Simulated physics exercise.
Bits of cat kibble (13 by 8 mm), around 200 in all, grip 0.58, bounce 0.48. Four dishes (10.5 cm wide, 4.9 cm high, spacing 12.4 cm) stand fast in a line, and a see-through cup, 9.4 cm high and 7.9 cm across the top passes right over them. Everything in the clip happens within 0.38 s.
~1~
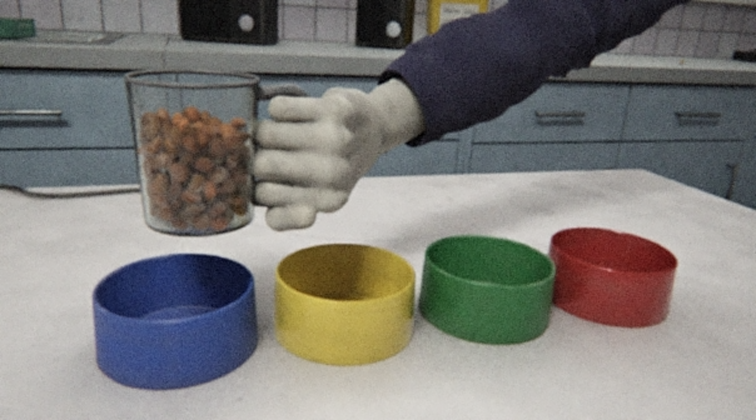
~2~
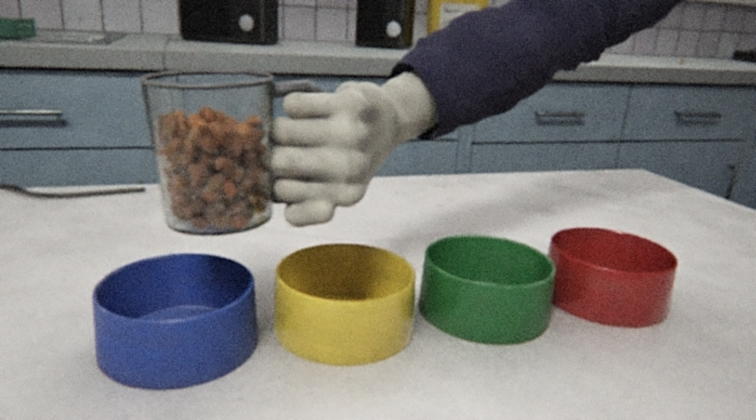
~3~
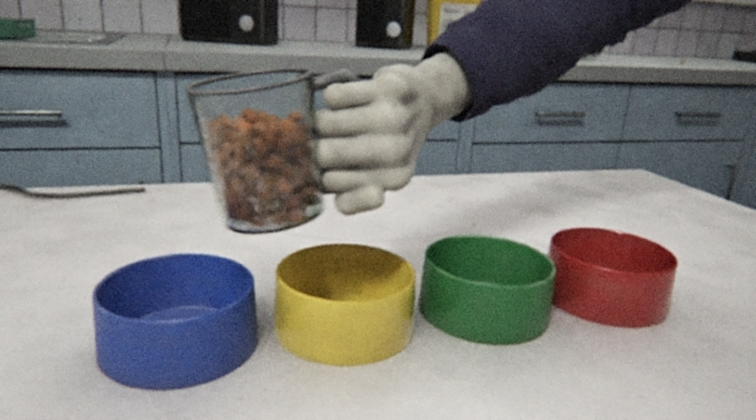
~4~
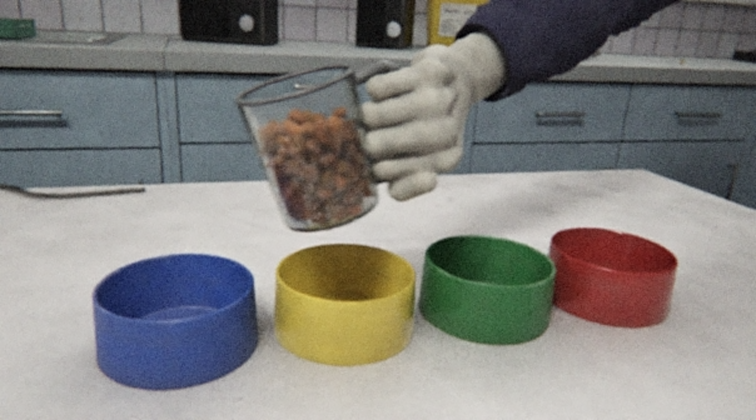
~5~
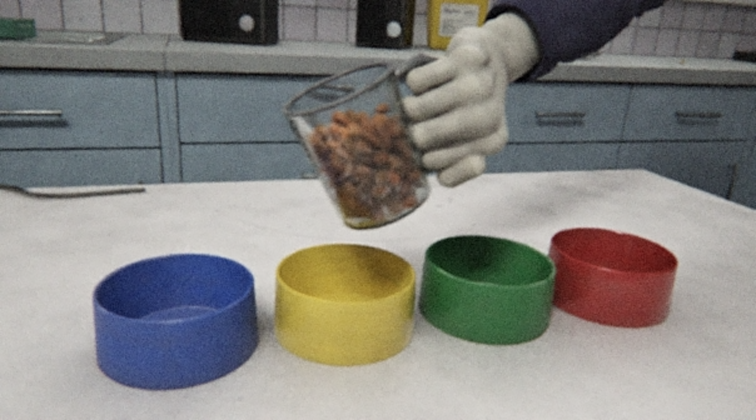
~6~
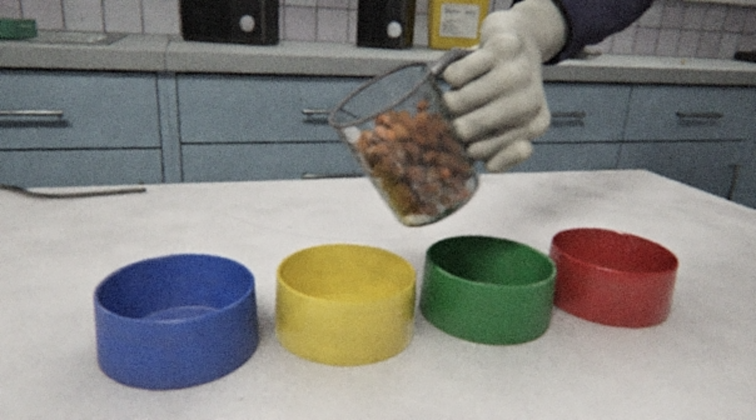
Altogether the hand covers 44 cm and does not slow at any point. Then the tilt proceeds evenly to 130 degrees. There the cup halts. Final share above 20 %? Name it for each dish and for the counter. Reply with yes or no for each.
Red dish: Yes, blue dish: No, green dish: No, yellow dish: No, counter: No.
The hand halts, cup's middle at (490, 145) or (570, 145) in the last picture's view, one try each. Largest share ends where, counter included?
Counter; green.
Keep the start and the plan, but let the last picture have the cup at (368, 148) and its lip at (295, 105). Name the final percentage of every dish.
In the end red holds 90, blue holds 0, green holds 0, yellow holds 0.
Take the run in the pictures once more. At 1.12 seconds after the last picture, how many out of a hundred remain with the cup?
I'd say close to 5 per cent.
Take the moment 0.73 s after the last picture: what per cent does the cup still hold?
I'd estimate some 95 per cent of the load.
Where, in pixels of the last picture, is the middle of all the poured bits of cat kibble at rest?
Centre at rest, approx.: (618, 278) px.
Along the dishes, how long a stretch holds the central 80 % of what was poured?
8 cm, roughly.
Then, 0.44 s after the last picture, tilt 80 degrees; cup holds 100 %.
Then, 0.73 s after the last picture, tilt 110 degrees; cup holds 95 %.
Then, 1.12 s after the last picture, tilt 130 degrees; cup holds 5 %, red 80 %.
In the end, red 85 %, blue 0 %, green 0 %, yellow 0 %, counter 15 %.
